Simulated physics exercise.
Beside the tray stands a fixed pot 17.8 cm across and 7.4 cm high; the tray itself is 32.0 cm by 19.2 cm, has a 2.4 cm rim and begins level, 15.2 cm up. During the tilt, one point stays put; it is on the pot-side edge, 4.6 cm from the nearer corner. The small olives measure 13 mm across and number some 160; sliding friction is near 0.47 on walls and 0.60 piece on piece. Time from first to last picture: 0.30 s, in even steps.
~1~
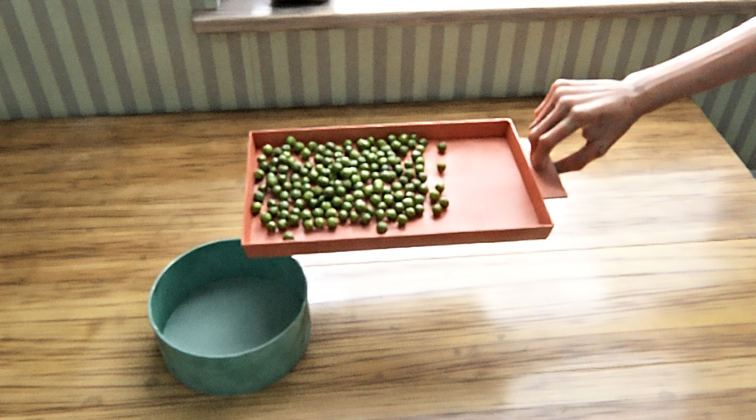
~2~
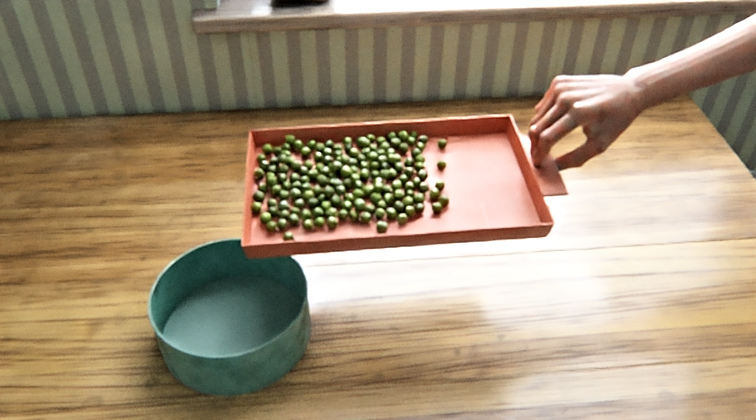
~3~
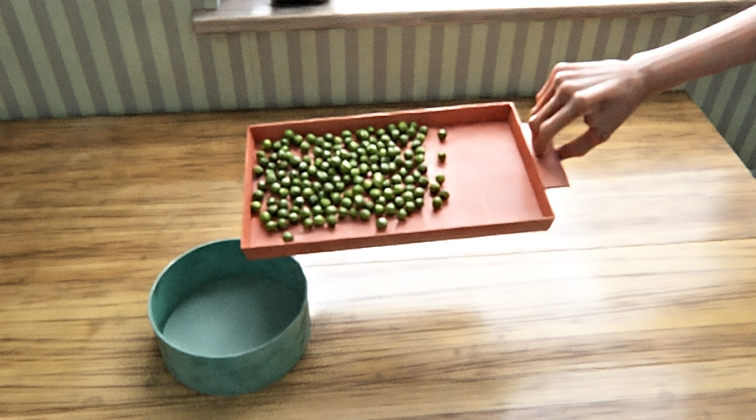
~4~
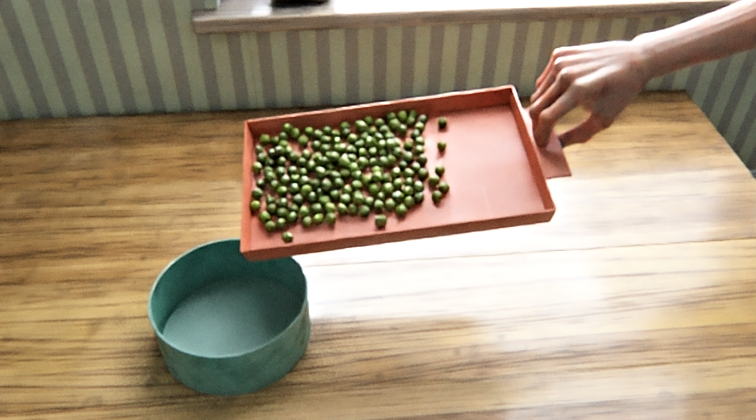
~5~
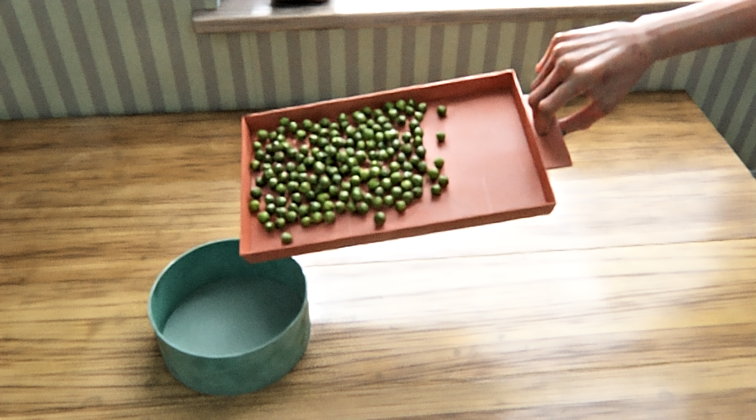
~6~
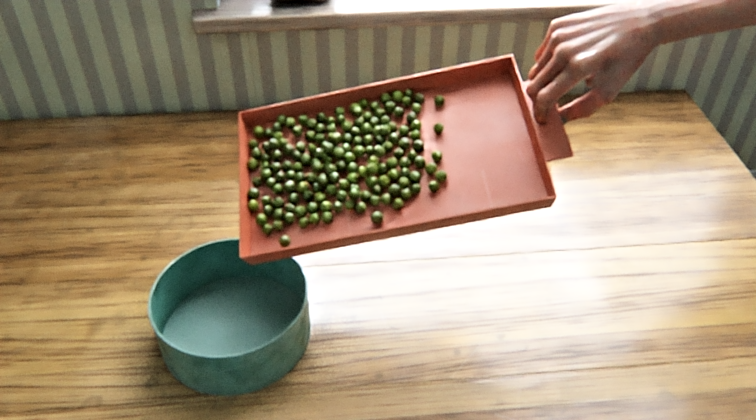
Orange tray of small green olives tilting steadily down to the left above a round teal pot as a hand raises its right end.
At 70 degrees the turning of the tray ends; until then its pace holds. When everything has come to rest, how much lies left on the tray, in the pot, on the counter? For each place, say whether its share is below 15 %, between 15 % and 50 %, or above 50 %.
My prediction: Tray: Over half the load. Pot: Very little. Counter: Very little.
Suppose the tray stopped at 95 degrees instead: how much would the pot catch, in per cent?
That would be around 70 percent.
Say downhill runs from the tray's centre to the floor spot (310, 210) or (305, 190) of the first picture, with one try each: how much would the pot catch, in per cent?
The share comes to roughly 5 in a hundred, then roughly 5 in a hundred.
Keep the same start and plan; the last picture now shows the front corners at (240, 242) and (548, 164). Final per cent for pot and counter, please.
Per cent by place - pot 0, counter 0.
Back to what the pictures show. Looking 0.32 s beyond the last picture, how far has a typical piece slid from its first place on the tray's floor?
About 4 cm.
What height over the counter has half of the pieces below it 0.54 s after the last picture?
Around 22 cm up.
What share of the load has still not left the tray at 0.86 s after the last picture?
About 95%.
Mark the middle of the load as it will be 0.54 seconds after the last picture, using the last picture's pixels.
Load centre, approx.: (291, 183) px.
Then, 0.32 s after the last picture, tilt 44 degrees; the tray holds 100 %, the pot 0 %.
Then, 0.54 s after the last picture, tilt 61 degrees; the tray holds 100 %, the pot 0 %.
Then, 0.86 s after the last picture, tilt 70 degrees; the tray holds 95 %, the pot 5 %.
In the end, tray 95 %, pot 5 %, counter 0 %.
